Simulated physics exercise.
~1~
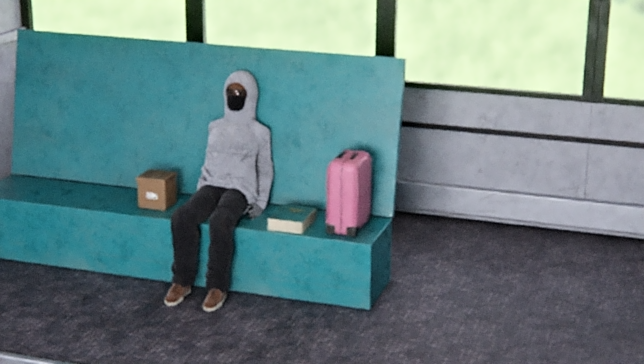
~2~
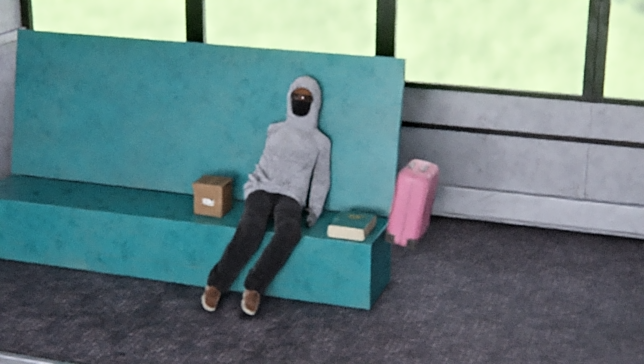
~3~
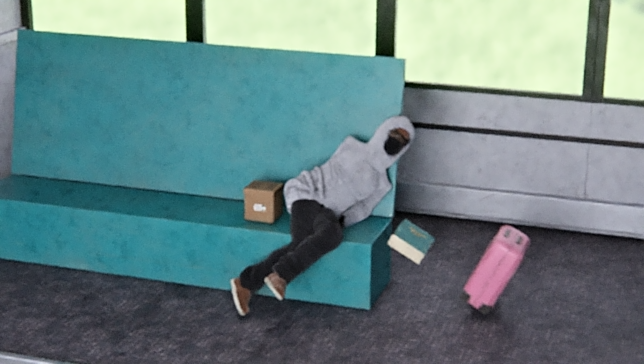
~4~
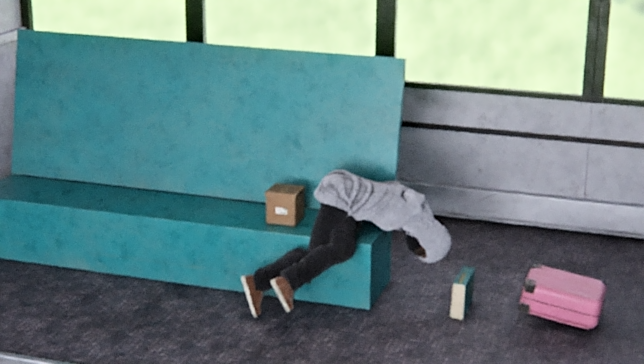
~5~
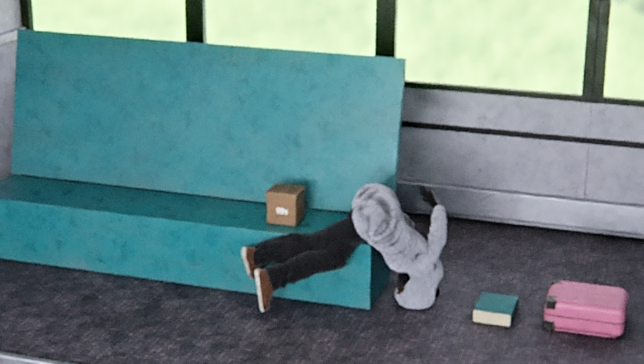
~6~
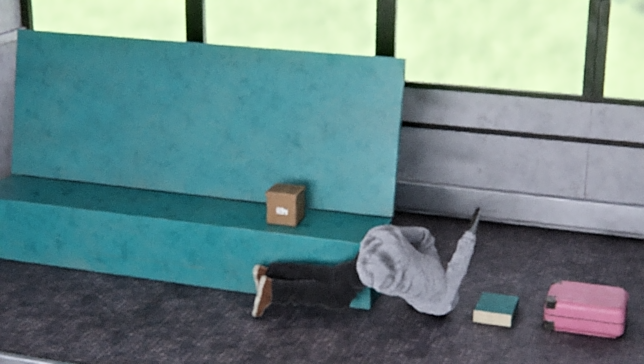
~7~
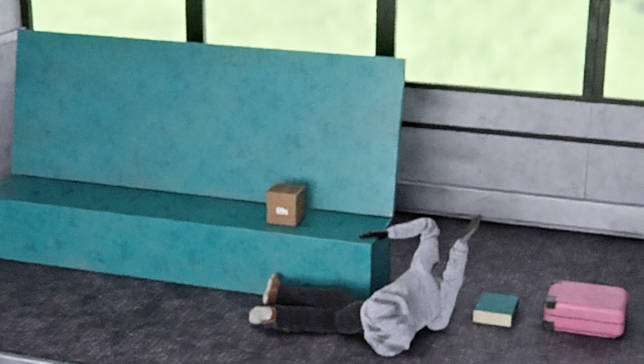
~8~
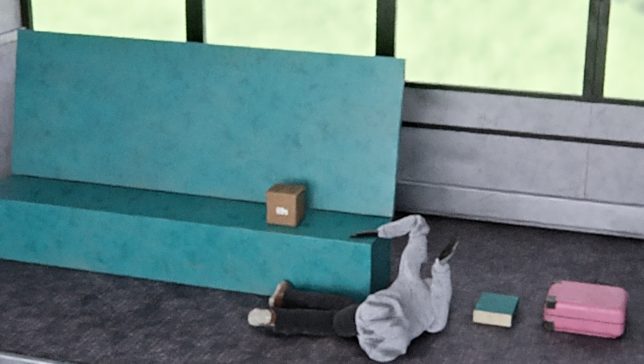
A limp person in a gray hoodie slid right along a teal bench as a pink suitcase and then a book dropped off its end, then toppled headfirst after them and ended sprawled on the floor, while a brown box slid but stayed on the seat.
